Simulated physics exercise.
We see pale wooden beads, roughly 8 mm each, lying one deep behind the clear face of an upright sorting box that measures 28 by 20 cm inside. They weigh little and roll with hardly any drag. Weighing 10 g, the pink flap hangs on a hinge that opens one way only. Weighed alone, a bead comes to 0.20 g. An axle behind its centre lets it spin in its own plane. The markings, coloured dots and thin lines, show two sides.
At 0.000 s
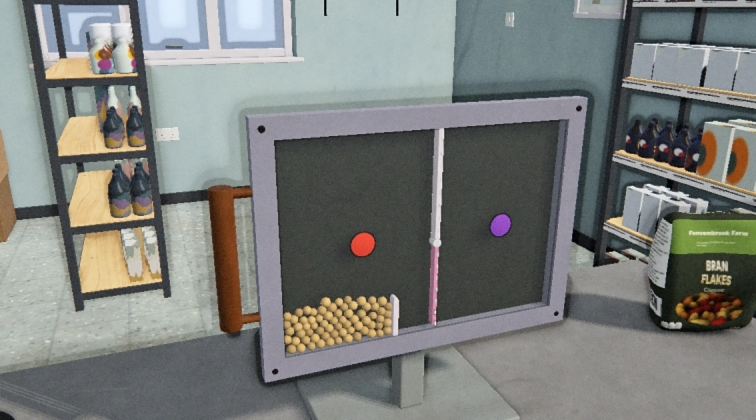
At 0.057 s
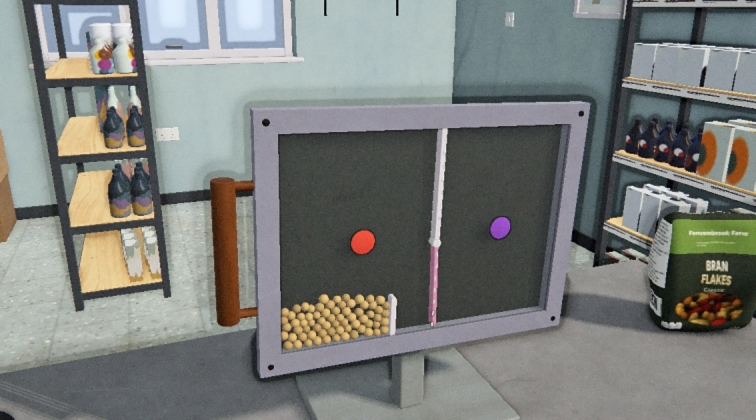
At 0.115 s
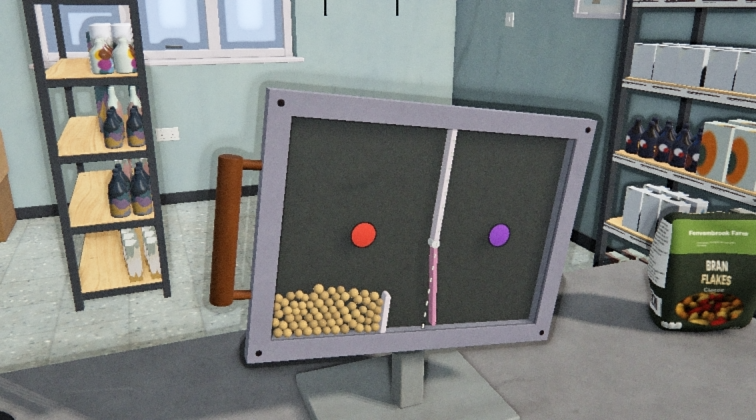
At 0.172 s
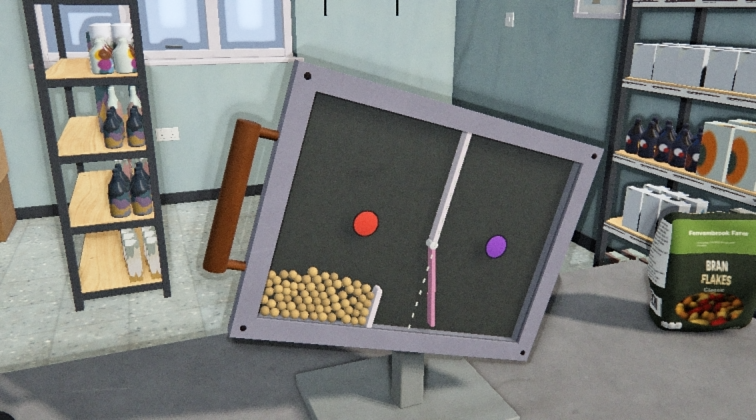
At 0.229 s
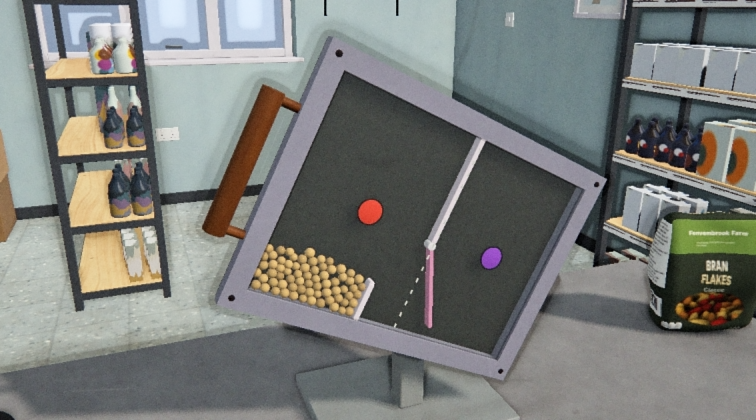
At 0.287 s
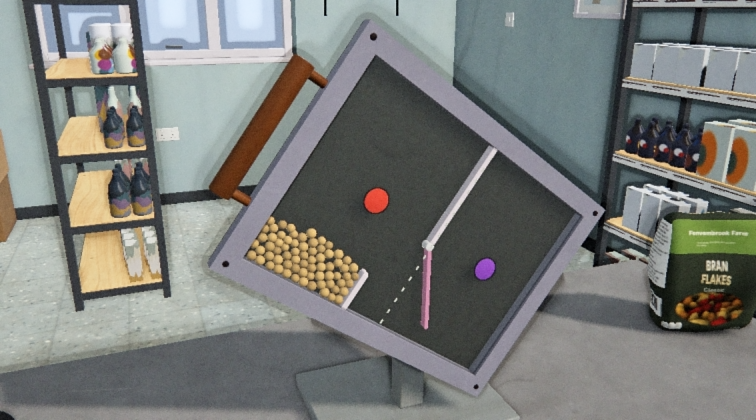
The upright sorting box turned steadily clockwise on its stand, its pale wooden beads staying bunched in the lower left corner behind a short wall while the pink flap hung straight down.
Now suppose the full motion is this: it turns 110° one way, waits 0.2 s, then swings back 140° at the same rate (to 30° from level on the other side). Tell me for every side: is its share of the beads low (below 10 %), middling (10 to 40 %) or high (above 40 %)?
Shares: Red middling, purple high.
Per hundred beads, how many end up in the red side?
Share: Approx. 35 %.
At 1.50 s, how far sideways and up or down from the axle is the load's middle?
I'd put it near 4 centimetres to the right and 6 centimetres below.
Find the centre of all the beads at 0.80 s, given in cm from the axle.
Position estimate: Left 3 cm, below 1 cm.
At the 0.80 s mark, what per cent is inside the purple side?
Share: Some 35 per cent.
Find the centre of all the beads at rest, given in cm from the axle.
Right: About 7 cm; below: About 5 cm.
After 0.80 s, it stands 110° clockwise; the beads' middle is 3 cm left of and 1 cm below the centre; red 65 %, purple 35 %; pink flap open 58°.
After 1.50 s, it stands 39° clockwise; the beads' middle is 4 cm right of and 6 cm below the centre; red 45 %, purple 55 %; pink flap open 52°.
After 1.99 s, it stands 30° anticlockwise; the beads' middle is 8 cm right of and 4 cm below the centre; red 30 %, purple 70 %; pink flap open 23°.
All still by 2.6 s, it stands 30° anticlockwise; red 35 %, purple 65 %; pink flap open 20°.
